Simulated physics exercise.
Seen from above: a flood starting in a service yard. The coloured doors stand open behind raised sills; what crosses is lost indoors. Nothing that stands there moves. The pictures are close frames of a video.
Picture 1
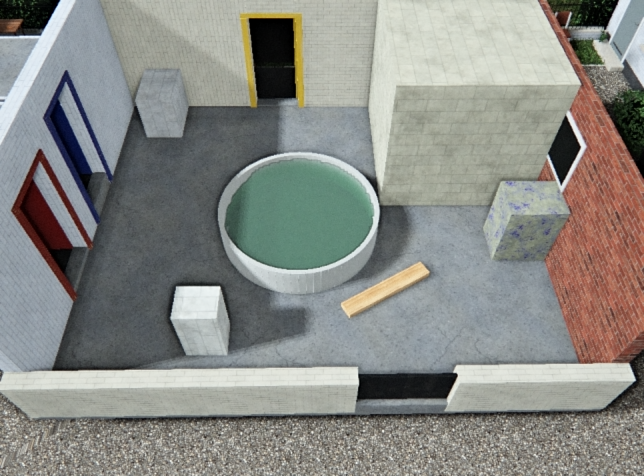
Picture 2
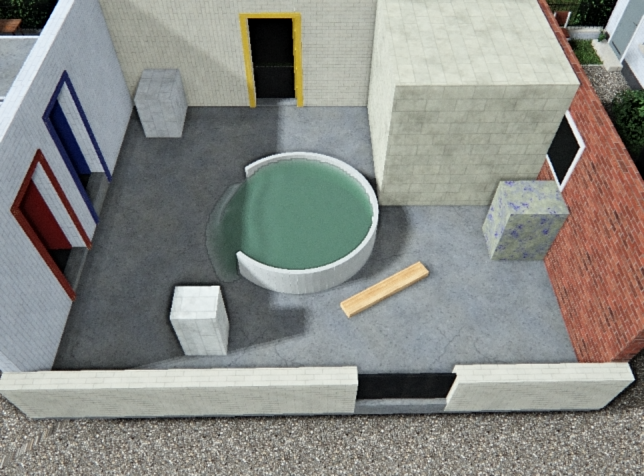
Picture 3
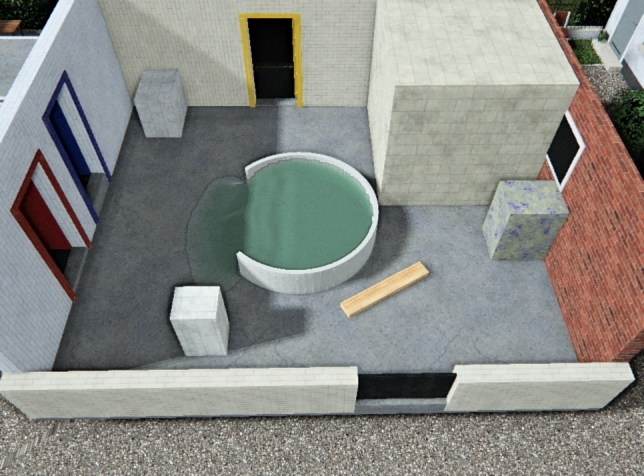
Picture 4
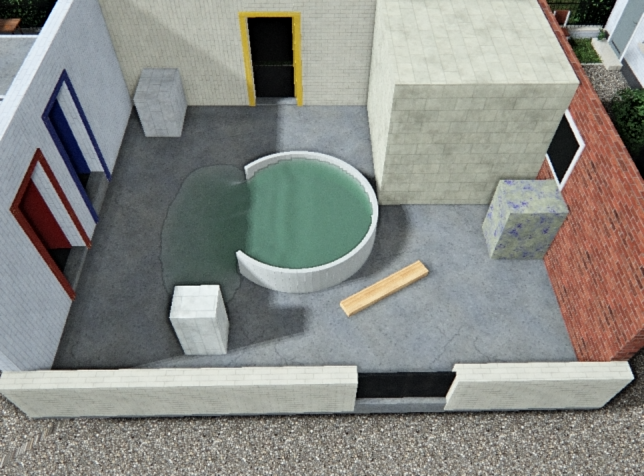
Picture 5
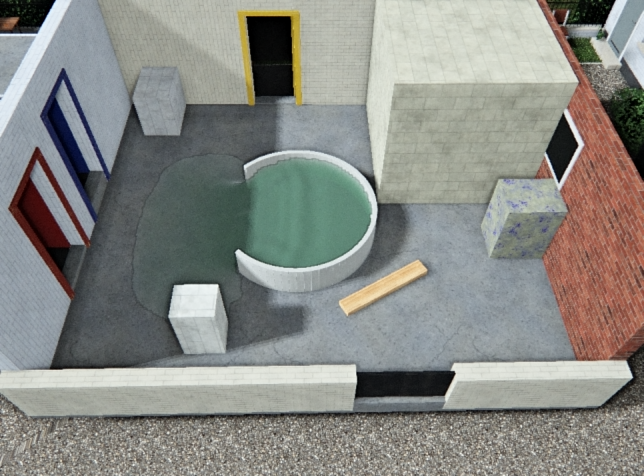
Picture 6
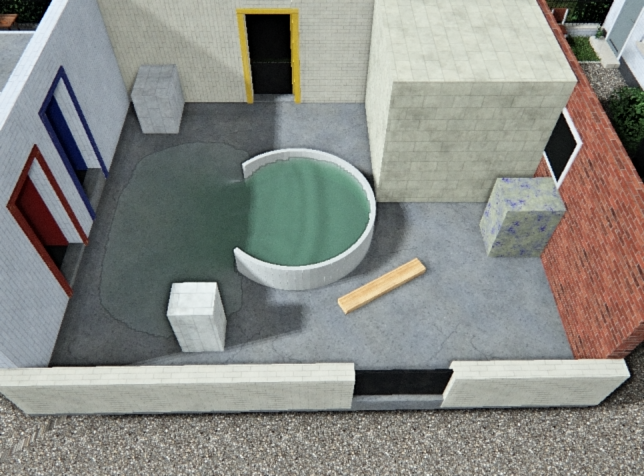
Green water pours from a gap that opens in the left side of a round white pool, spreading leftward across the grey floor of a walled service yard seen from above in a nearly still view. Red and blue doorframes line the left wall, a yellow one stands at the back, and pale blocks and a wooden plank surround the pool. The thin, dark sheet widens steadily, passing behind the white block at the front and nearing the left wall.
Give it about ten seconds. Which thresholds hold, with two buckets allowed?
In the end: The red door lets in a lot; the yellow door lets in a lot; the blue door admits no more than that.
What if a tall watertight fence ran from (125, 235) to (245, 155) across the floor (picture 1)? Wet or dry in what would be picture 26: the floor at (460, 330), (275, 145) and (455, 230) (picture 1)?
One after the other: Dry, flooded, free of water.
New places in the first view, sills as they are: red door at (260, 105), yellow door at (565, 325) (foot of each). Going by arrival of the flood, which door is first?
That is the blue one.
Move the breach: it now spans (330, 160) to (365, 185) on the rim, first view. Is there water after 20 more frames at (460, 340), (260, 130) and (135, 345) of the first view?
One after the other: Clear, awash, clear.
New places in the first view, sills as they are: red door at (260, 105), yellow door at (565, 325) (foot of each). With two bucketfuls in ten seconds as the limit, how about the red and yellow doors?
Then: The red door is under; the yellow door takes more.
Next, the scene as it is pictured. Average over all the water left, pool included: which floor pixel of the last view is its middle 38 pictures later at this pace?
Around (218, 228).
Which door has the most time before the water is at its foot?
I say the yellow door.
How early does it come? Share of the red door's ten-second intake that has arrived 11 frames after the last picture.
Some 30 per cent.
A moment on, water covers 35 % of the floor; the red door under two buckets in, the yellow door not reached, the blue door wet at the sill, nothing in.
Next, water covers 35 % of the floor; the red door over two buckets in, the yellow door not reached, the blue door wet at the sill, nothing in.
Then, water covers 40 % of the floor; the red door far over two buckets in, the yellow door wet at the sill, nothing in, the blue door wet at the sill, nothing in.
Later, water covers 80 % of the floor; the red door far over two buckets in, the yellow door under two buckets in, the blue door wet at the sill, nothing in.
In the end, water covers 95 % of the floor; the red door far over two buckets in, the yellow door over two buckets in, the blue door wet at the sill, nothing in.
